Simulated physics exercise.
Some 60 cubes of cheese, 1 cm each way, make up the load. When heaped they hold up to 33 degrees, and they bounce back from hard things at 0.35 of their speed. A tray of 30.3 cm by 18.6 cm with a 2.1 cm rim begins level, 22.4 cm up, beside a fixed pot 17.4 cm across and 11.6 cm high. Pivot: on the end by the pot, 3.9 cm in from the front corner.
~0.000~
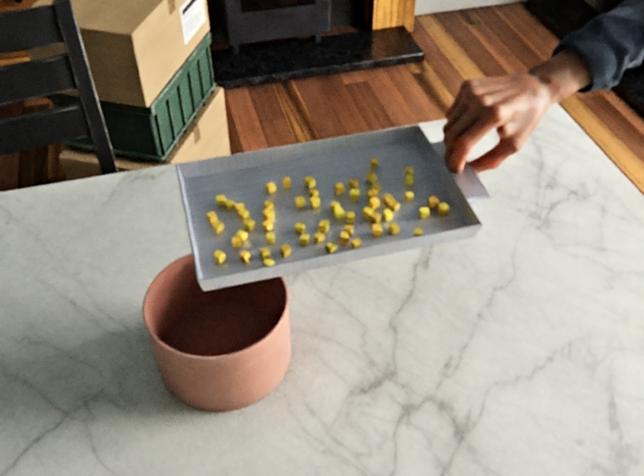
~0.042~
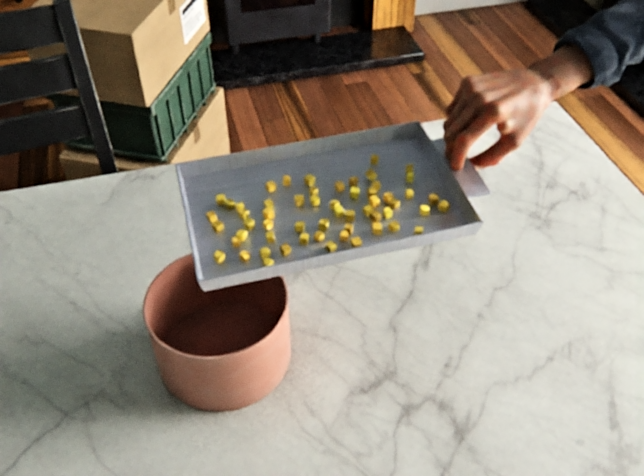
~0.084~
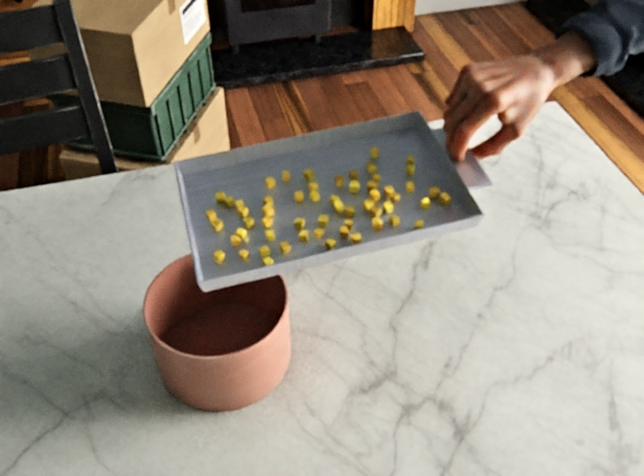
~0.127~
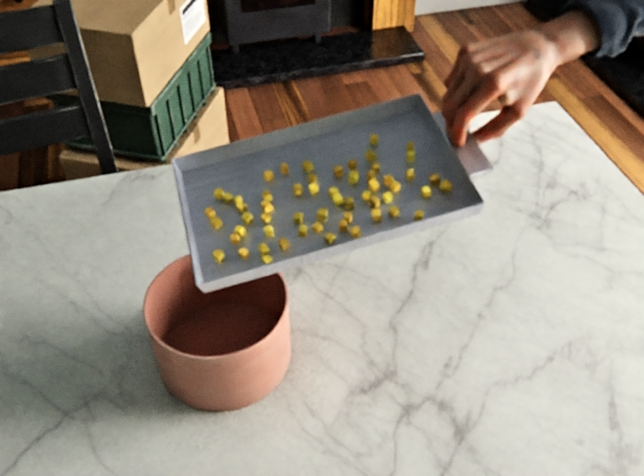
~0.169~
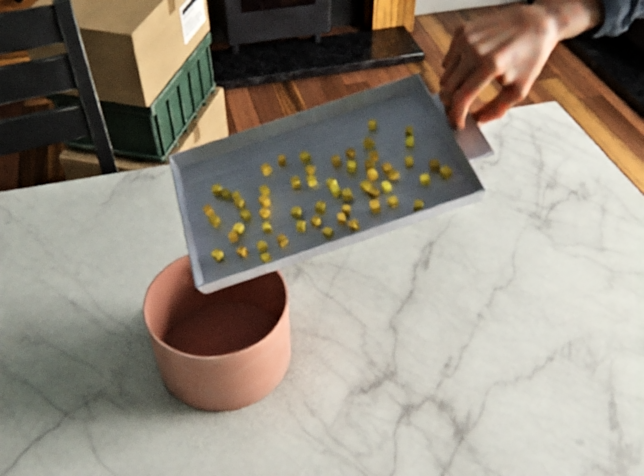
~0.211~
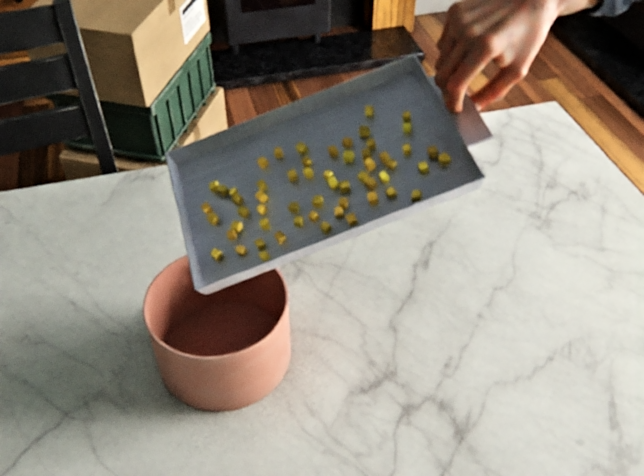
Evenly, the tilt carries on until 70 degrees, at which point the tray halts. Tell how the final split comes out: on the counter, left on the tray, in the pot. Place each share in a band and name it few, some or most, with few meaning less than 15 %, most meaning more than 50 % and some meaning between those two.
In the end: Counter most, left on the tray some, pot few.
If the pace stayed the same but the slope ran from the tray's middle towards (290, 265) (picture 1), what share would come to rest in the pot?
About 0 per cent.
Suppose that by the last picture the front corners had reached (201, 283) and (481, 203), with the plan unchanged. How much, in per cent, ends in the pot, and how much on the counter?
You'd end with pot at 0 and counter at 45.
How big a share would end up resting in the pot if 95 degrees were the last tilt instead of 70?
Then about 5 per cent.
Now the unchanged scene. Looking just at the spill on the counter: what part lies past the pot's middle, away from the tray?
That works out to about 100 percent.
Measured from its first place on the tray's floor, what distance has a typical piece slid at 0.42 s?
1 cm.
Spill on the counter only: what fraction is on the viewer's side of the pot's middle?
Near 90 in a hundred.
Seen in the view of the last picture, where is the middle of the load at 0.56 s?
At that moment the load's centre is around (235, 235).
After 0.42 s, tilt 45 degrees; the tray holds 100 %, the pot 0 %.
Then, at 0.56 s, tilt 63 degrees; the tray holds 100 %, the pot 0 %.
After 0.83 s, tilt 70 degrees; the tray holds 40 %, the pot 0 %.
In the end, at 2.2 s, counter 65 %, tray 35 %, pot 0 %.
